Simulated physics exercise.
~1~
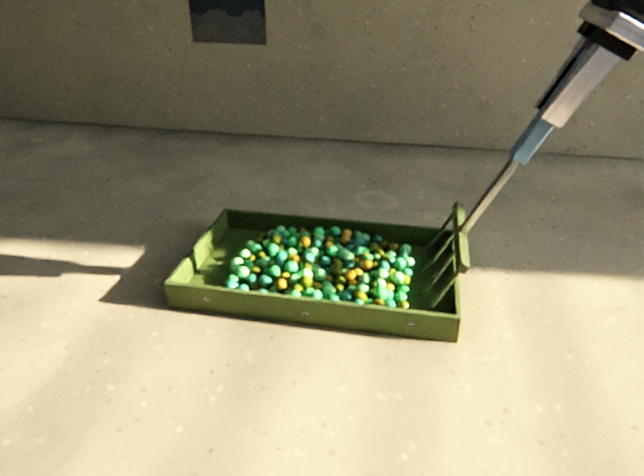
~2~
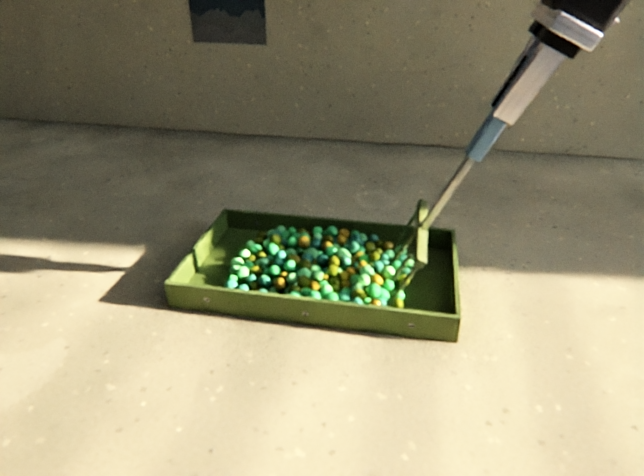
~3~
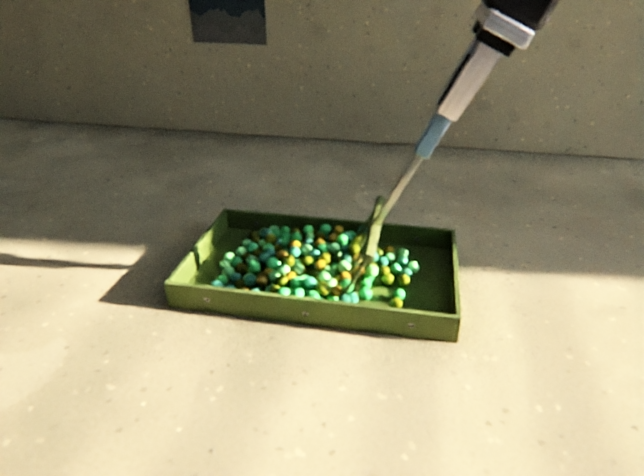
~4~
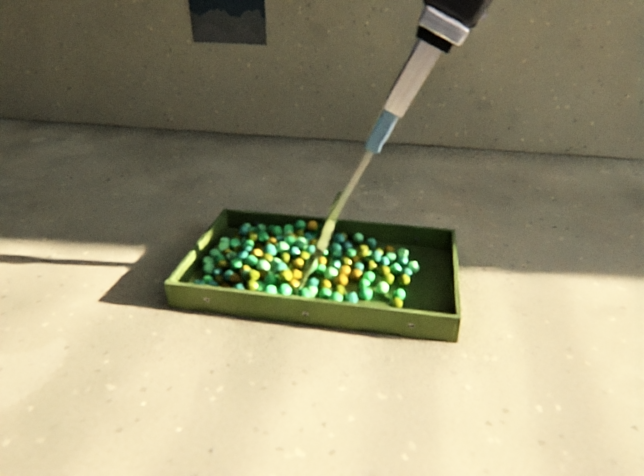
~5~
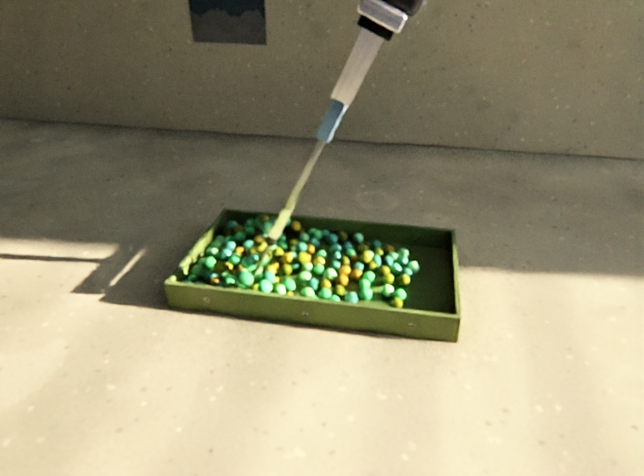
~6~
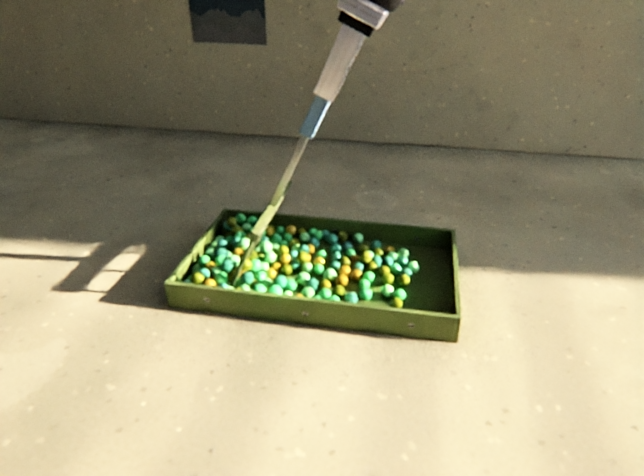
A robotic arm dragged a green fork from right to left through a heap of small green, teal and yellow balls in a shallow green tray, spreading them toward the left end, where the fork stopped among them with none seen spilled outside.
